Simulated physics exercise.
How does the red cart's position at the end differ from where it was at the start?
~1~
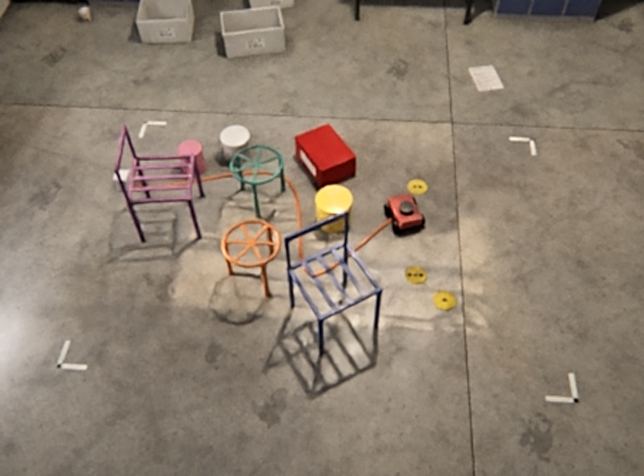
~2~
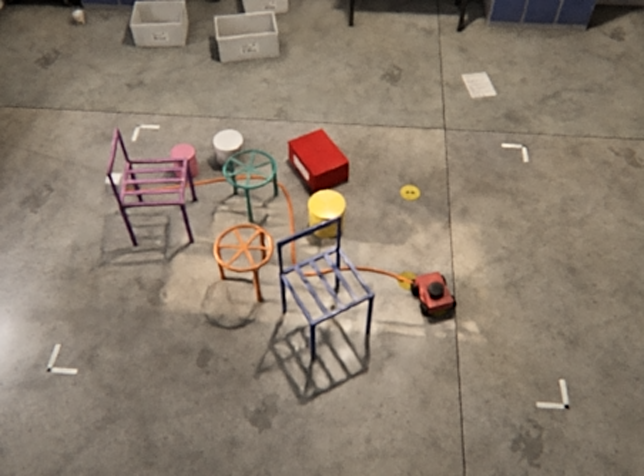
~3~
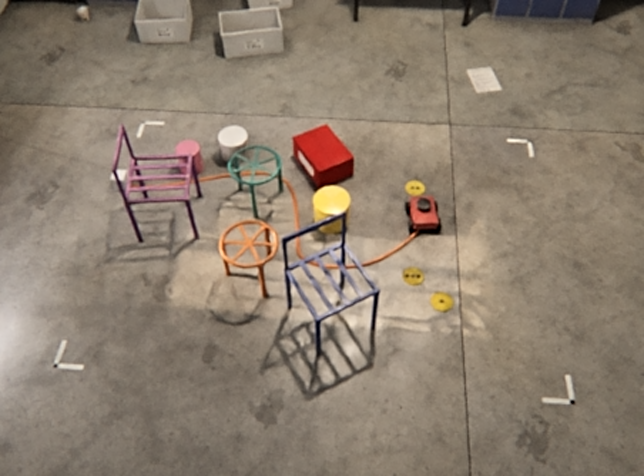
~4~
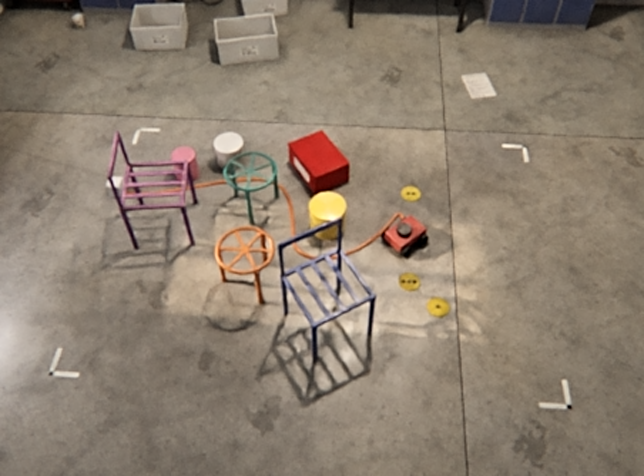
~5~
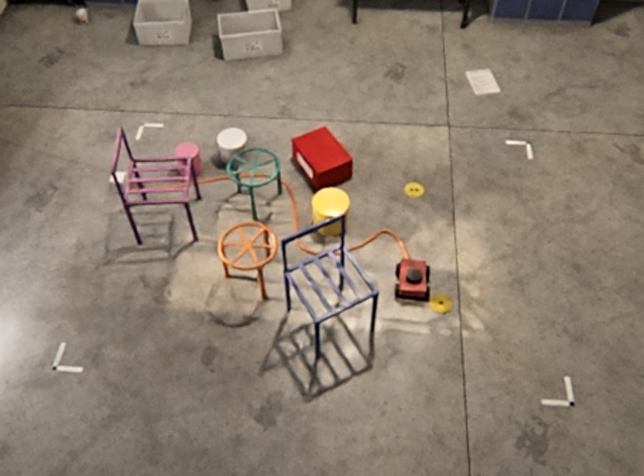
At the start the cart is just below the top yellow mark, level with the yellow tub. At the end it is farther down the floor, covering the middle mark to the right of the blue chair.
